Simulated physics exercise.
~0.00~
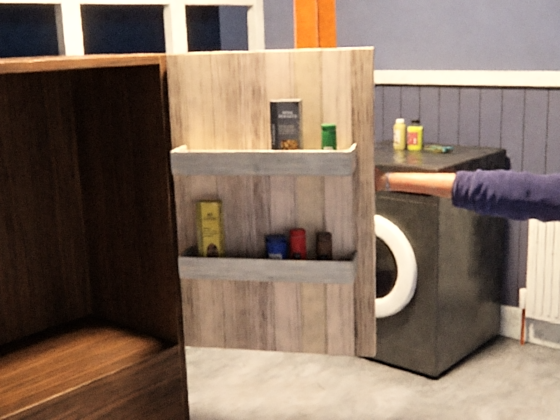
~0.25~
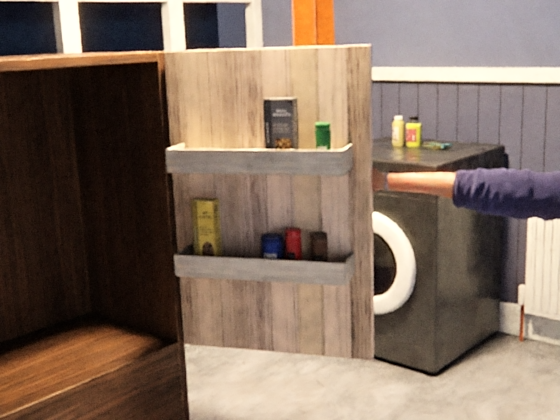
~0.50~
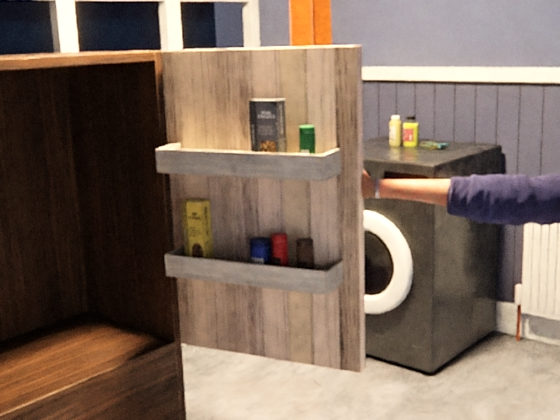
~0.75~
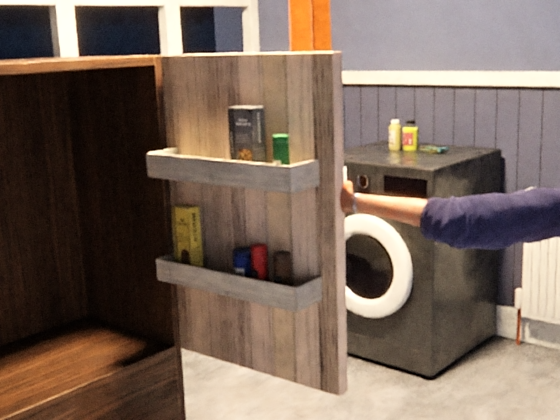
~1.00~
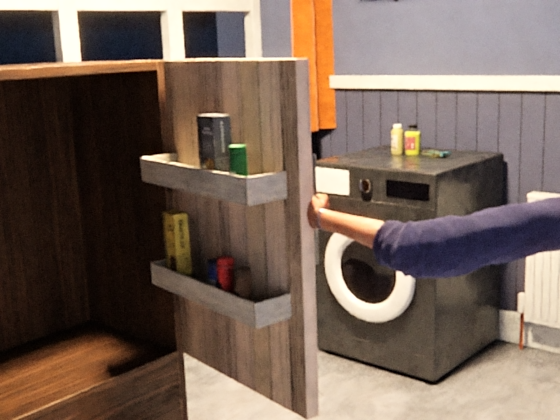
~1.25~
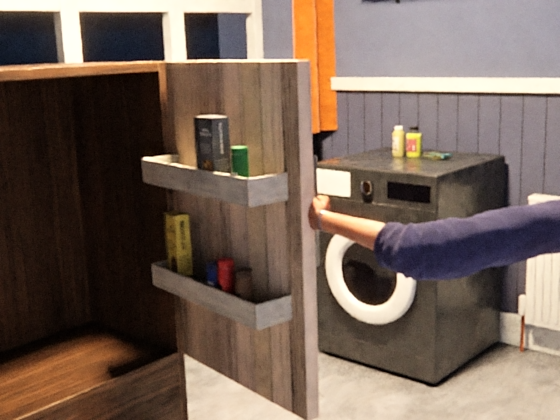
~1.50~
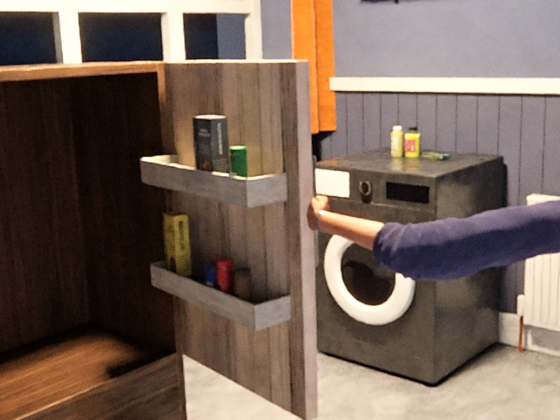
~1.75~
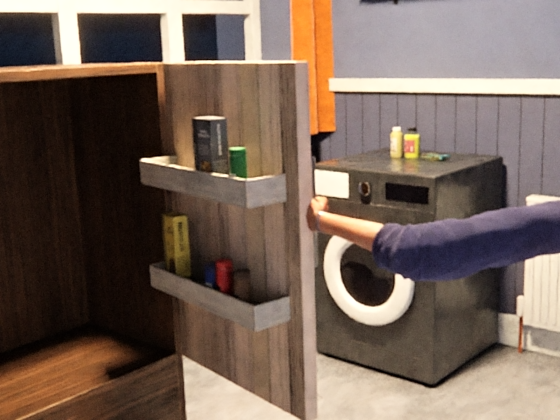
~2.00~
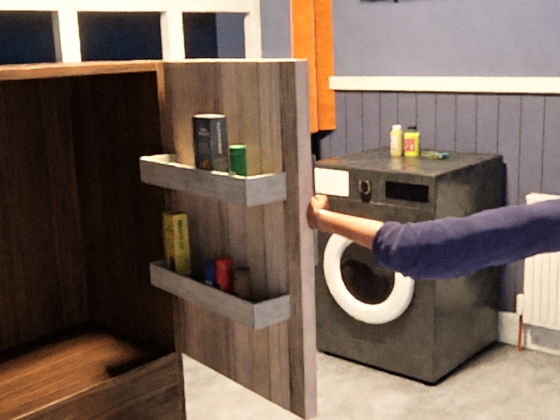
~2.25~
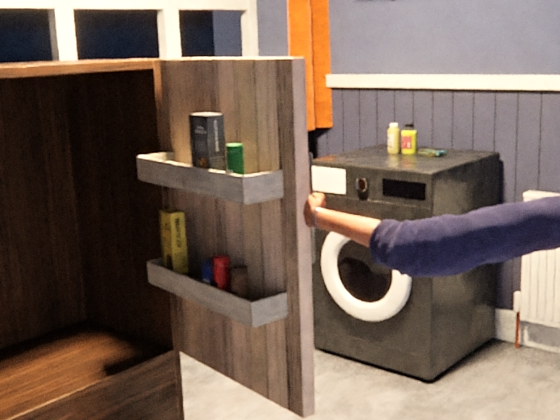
In a pantry, a hand swings the racked door partway and the containers stay upright.
